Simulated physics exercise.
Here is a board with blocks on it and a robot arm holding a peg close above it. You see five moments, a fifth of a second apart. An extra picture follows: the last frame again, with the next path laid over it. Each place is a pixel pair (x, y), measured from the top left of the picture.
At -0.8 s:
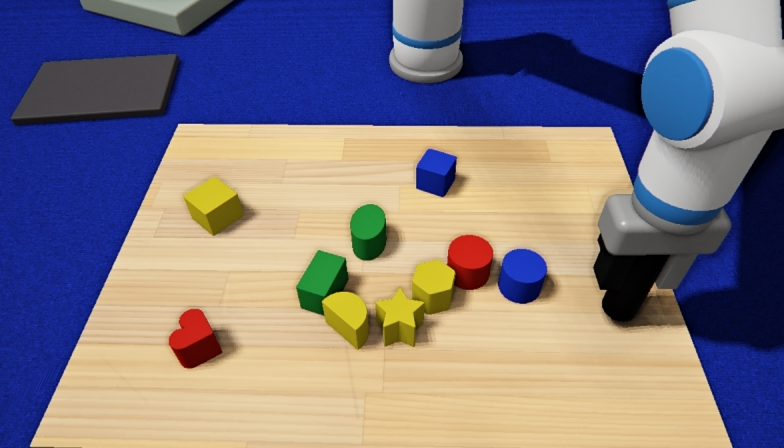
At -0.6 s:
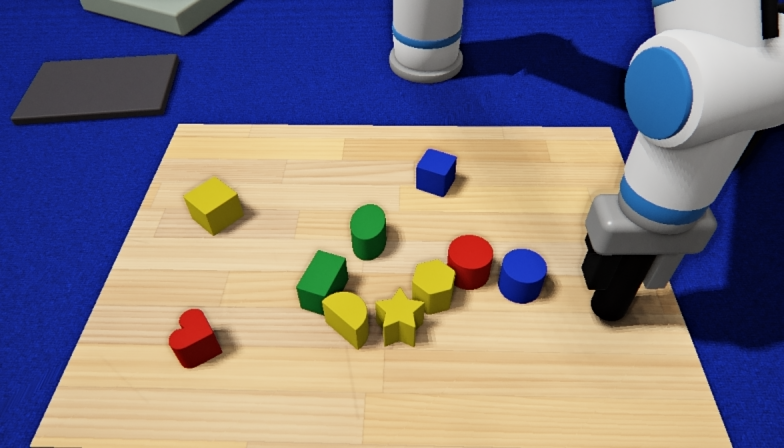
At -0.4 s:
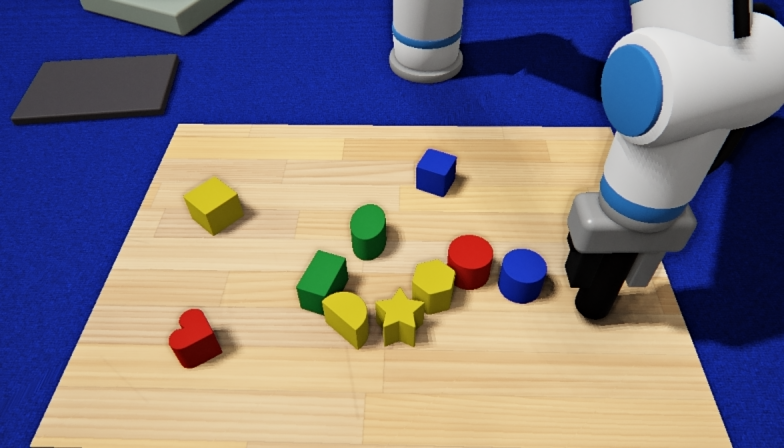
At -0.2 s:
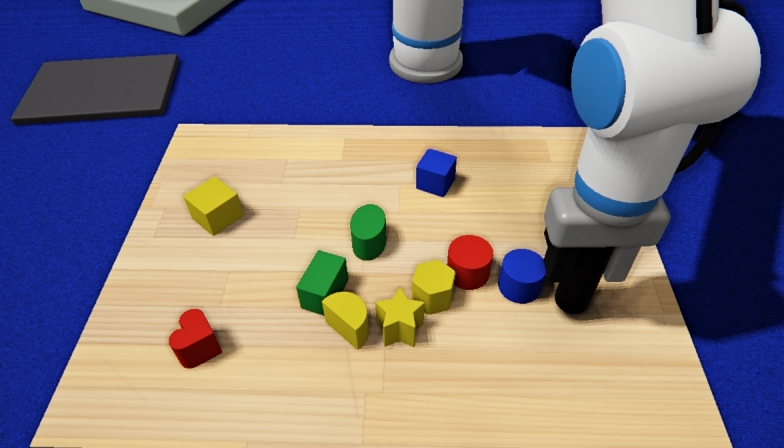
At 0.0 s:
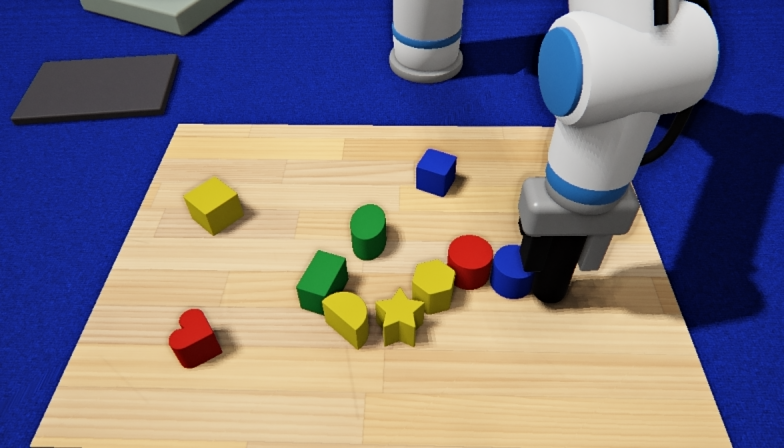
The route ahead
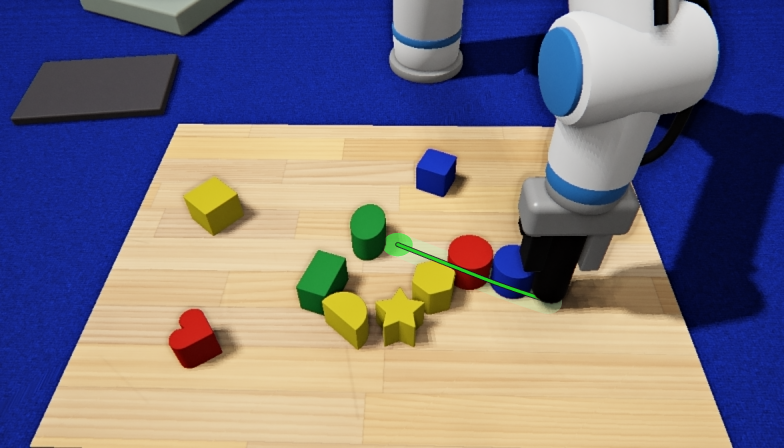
On a wooden board scattered with colored blocks, a robot arm moved left from the right side, lowered its black tip beside the blue round block, and nudged it slightly left toward the red one.
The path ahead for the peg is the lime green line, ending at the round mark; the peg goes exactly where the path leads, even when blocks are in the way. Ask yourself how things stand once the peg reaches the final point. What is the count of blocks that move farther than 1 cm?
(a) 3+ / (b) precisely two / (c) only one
a - 3+.
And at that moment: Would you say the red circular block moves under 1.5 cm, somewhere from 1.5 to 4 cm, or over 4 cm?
Offset: Above 4 cm.
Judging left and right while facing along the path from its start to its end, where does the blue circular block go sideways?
My answer: Right.
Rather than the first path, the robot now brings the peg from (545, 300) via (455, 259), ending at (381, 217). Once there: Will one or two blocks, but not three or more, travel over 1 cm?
Answer: No.
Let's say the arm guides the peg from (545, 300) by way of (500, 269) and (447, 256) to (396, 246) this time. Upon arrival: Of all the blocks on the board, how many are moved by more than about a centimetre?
Most likely three or more.
Drawn move, from (545, 300) to (398, 244).
On the path given first. One third of the way, peg at (493, 273); red circular block at (433, 234); blue circular block at (476, 234).
Two thirds of the way, peg at (444, 254); red circular block at (413, 224); blue circular block at (461, 217).
At the end, peg at (397, 236); green oval at (341, 215), turned 55° anticlockwise; yellow hexagon still; red circular block at (376, 201); blue circular block at (461, 217).
